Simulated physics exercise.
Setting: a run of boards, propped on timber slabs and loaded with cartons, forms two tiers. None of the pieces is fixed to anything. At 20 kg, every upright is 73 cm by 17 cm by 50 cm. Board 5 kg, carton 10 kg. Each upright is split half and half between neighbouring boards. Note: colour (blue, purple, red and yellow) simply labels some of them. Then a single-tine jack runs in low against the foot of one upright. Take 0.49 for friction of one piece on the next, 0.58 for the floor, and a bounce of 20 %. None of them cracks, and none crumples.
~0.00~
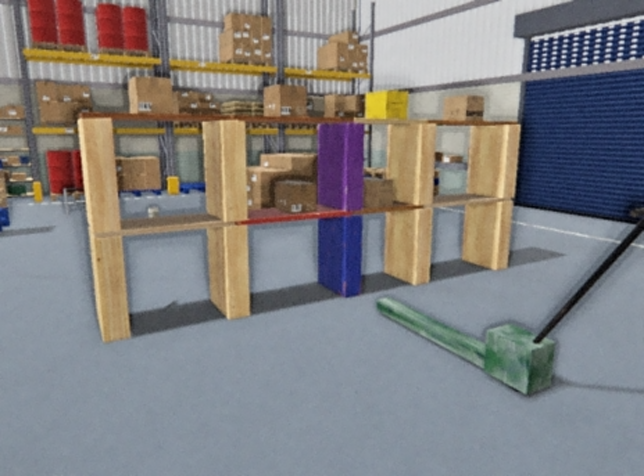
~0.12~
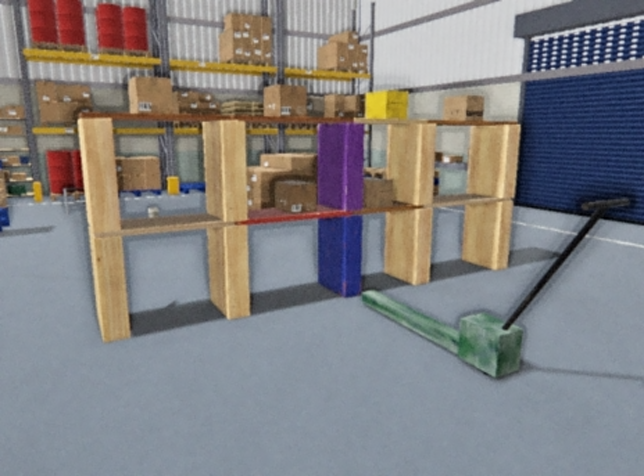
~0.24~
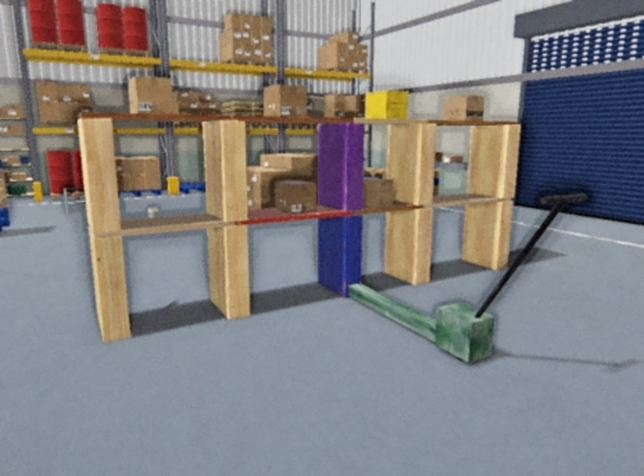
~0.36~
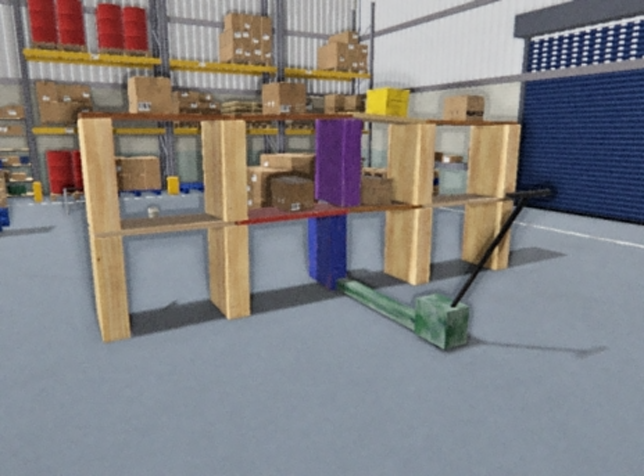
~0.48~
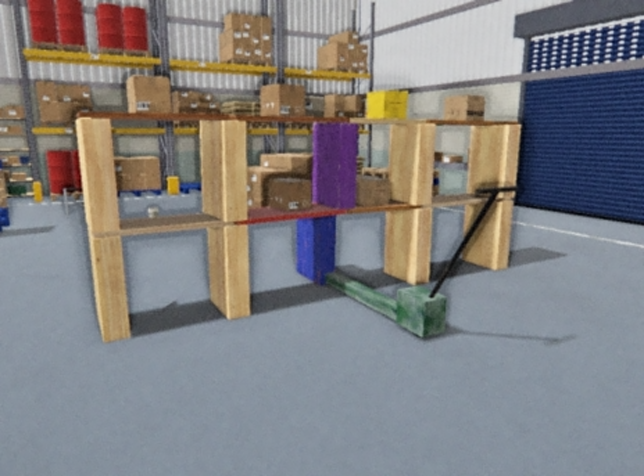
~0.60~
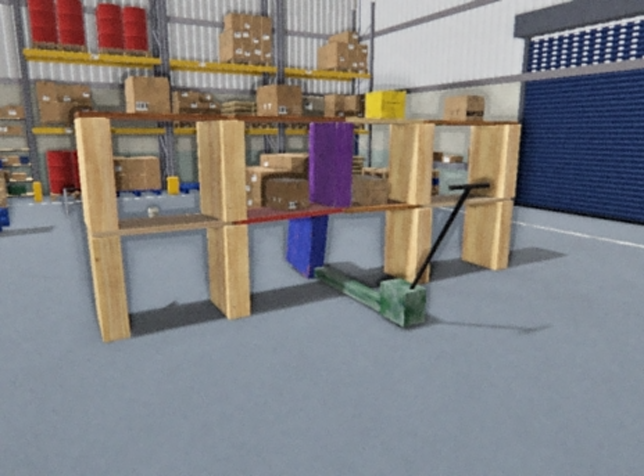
In a warehouse, a green jack with a black handle slid up to a two-tier wooden shelf and pushed the blue upright backward and left, while the purple one above it shifted slightly.
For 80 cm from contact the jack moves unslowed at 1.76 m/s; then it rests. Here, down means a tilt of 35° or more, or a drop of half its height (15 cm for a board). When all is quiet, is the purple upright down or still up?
Judged by the rule, the purple upright is down.
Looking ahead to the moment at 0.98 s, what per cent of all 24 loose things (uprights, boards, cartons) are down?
By that time it is 40 percent.
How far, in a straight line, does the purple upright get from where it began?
It ends some 75 cm from where it began.
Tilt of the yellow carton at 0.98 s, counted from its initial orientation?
Some 40°.
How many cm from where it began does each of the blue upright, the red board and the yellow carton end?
Blue 100, red 40, yellow 160.
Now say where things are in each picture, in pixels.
In the first frame (each place is the centre of the face we see best), jack tip (384, 306) 44 cm short; purple upright (332, 166); yellow carton (397, 105); blue upright (331, 252); all as stacked.
In the second frame, jack tip (369, 298) 23 cm short; purple upright (332, 166).
In the third frame, jack tip (355, 291) 18 mm short; purple upright (332, 166).
In the fourth frame, jack tip (342, 284) 19 cm in; purple upright (329, 162) moved 55 mm; blue upright (319, 246) moved 22 cm; steepest lean 5°, the carton at (302, 197); 10 have shifted.
In the fifth frame, jack tip (330, 278) 40 cm in; purple upright (326, 165) moved 10 cm; blue upright (308, 243) moved 41 cm; 10 have shifted.
In the sixth frame, jack tip (320, 272) 62 cm in; purple upright (322, 164) moved 16 cm; blue upright (299, 236) tilted 10°; red board (281, 210) moved 8 cm; 14 have shifted.
By 0.98 s, 9 of the 24 pieces down; purple upright 46 cm lower; yellow carton tilted 39°, 15 cm lower.
By 1.26 s, 9 of the 24 pieces down; purple upright 64 cm lower; yellow carton on its side.
When it is over (4.3 s), 9 of the 24 pieces down; purple upright tilted 36°, 67 cm lower; red board tilted 46°, 36 cm lower; blue upright moved 97 cm. In pixels of the last frame, middles, purple upright near (344, 233), red board near (273, 255).
